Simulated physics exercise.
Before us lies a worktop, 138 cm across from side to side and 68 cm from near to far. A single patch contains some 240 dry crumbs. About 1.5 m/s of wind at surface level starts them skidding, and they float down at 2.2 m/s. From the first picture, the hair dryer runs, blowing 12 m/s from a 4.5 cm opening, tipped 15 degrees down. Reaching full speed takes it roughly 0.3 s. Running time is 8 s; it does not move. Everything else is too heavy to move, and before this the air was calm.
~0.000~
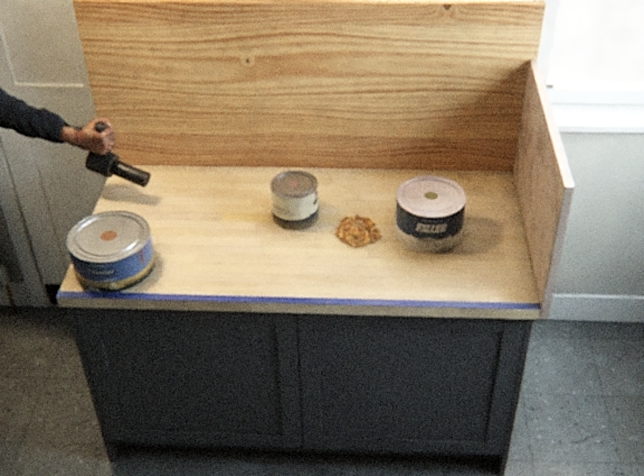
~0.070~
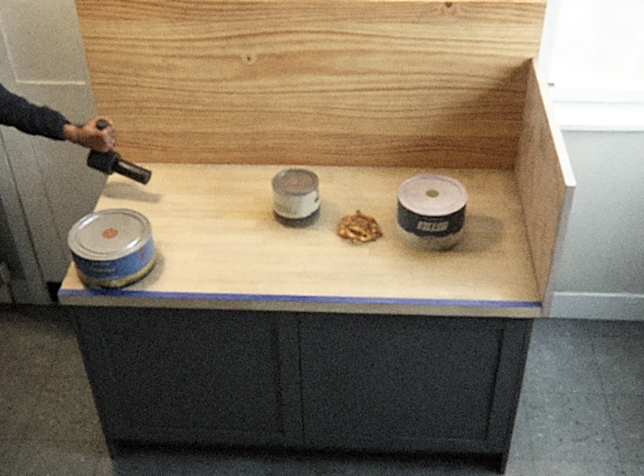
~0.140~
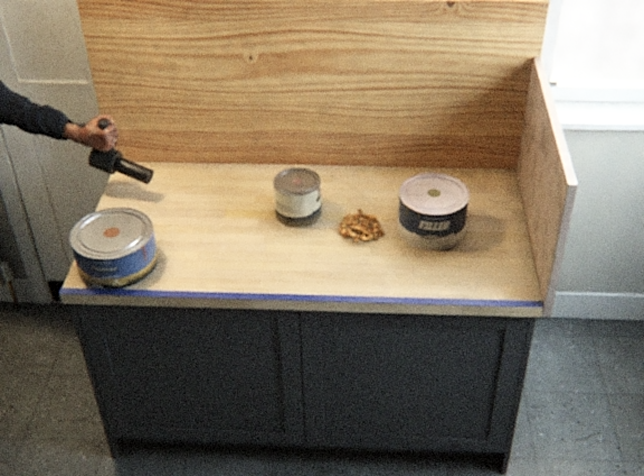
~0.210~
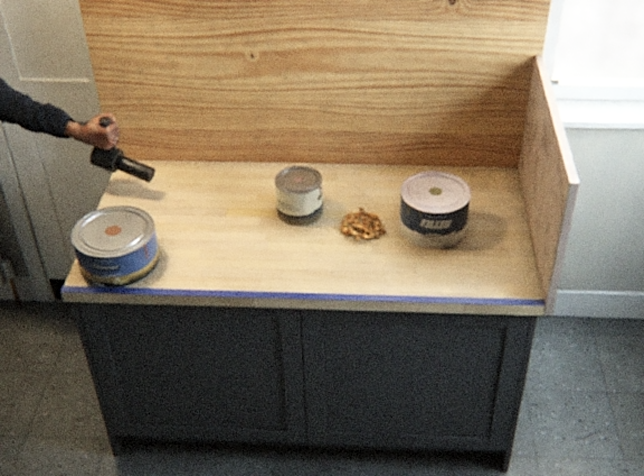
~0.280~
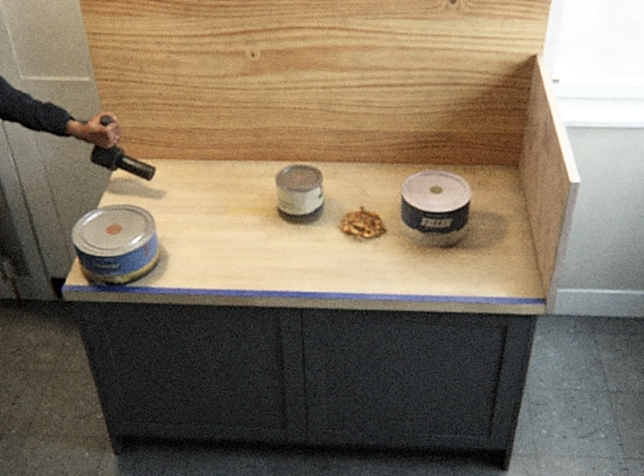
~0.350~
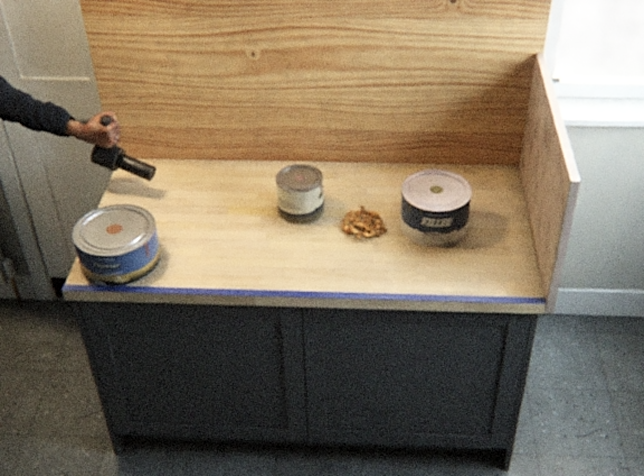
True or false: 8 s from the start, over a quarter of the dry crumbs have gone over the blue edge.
False.
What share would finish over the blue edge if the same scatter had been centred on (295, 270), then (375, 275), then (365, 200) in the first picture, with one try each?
Going through the three spots in order, you'd get 100 percent, 100 percent and 0 percent.
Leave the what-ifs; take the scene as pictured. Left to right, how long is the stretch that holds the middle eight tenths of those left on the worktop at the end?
50 cm, give or take.
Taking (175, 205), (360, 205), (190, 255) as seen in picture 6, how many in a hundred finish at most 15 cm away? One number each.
0 %, 80 %, 0 %.
After 1.6 s, 70 % are on the move or not yet settled, 0 % are over the blue edge; the middle of those still in play is near (374, 225).
After 2.6 s, 70 % are on the move or not yet settled, 0 % are over the blue edge; the middle of those still in play is near (374, 225).
After 4.4 s, 60 % are on the move or not yet settled, 0 % are over the blue edge; the middle of those still in play is near (377, 223).
After 8.0 s, at the end, 0 % are over the blue edge; the middle of those still in play is near (378, 222).
